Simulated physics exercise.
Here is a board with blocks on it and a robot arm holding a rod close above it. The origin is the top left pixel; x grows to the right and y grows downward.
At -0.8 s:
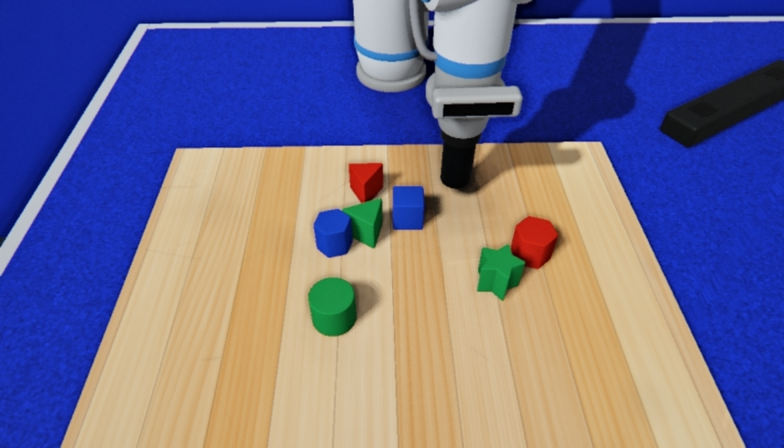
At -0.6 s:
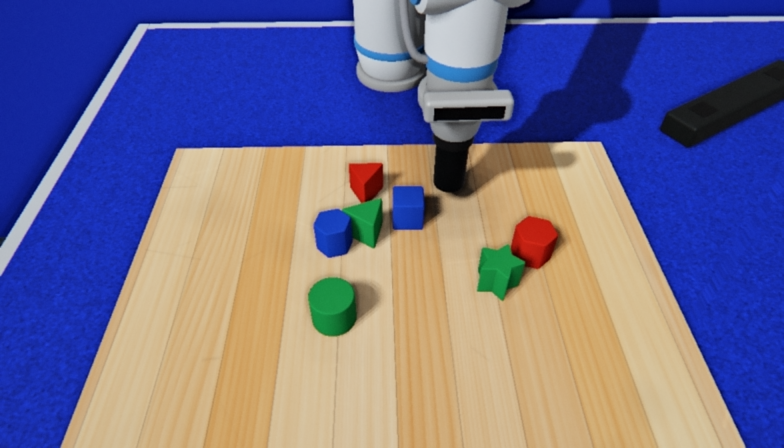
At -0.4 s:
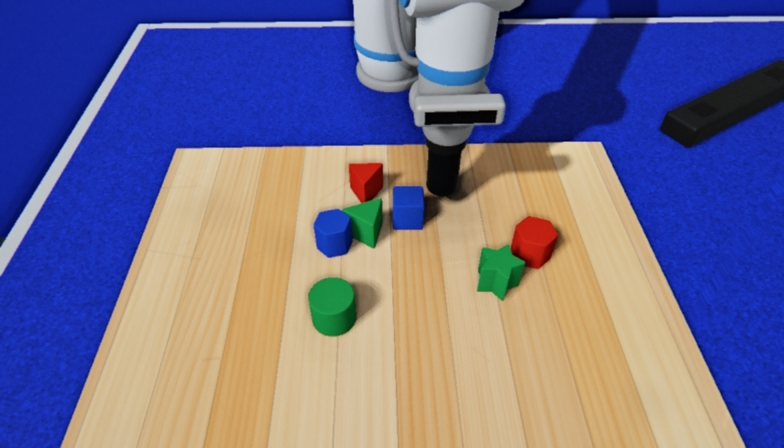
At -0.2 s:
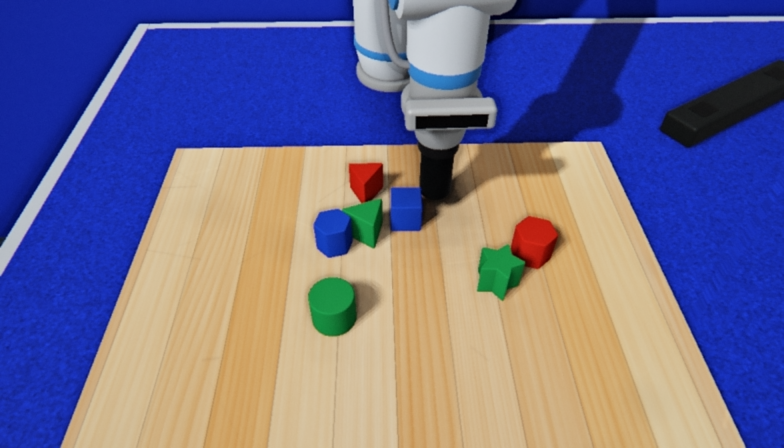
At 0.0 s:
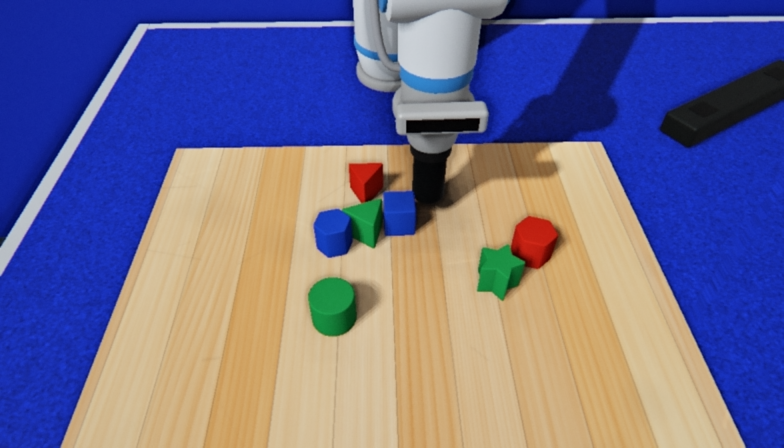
A white robot arm with blue bands and a black rod moves slowly left and slightly nearer over a pale wooden board on a blue surface, seen from above by a still camera. Red and green triangular blocks, a blue six-sided block and a blue square sit left of the rod, a green cylinder nearer, a green star and red block right. The rod reaches the blue square and nudges it slightly left.
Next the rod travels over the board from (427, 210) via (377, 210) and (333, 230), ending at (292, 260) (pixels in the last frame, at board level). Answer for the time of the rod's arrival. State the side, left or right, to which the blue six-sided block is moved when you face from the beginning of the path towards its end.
Its sideways move is to the left.
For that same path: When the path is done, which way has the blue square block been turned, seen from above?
I'd predict that, seen from above, the blue square block rotates counter-clockwise.
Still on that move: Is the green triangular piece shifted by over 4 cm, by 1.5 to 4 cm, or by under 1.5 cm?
Beyond 4 cm.
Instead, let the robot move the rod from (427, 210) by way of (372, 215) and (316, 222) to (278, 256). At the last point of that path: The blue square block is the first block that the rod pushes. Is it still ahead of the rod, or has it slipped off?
At the end of the path, the rod is still pushing the blue square block ahead of it.
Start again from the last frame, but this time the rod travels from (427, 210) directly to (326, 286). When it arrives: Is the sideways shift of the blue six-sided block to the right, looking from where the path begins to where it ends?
Yes - that is the case.
On the path given first. One third of the way, rod (375, 195); blue six-sided block (299, 240); green triangular piece (333, 230); blue square block (365, 208), turned 70° anticlockwise.
Two thirds of the way, rod (330, 215); blue six-sided block (298, 240); red triangular piece (359, 171), turned 35° clockwise; green triangular piece (333, 240), turned 55° clockwise; blue square block (354, 222).
At the end, rod (289, 244); blue six-sided block (280, 263), turned 35° anticlockwise; red triangular piece (359, 171), turned 35° clockwise; green triangular piece (330, 247), turned 20° clockwise; blue square block (354, 222), turned 130° anticlockwise.
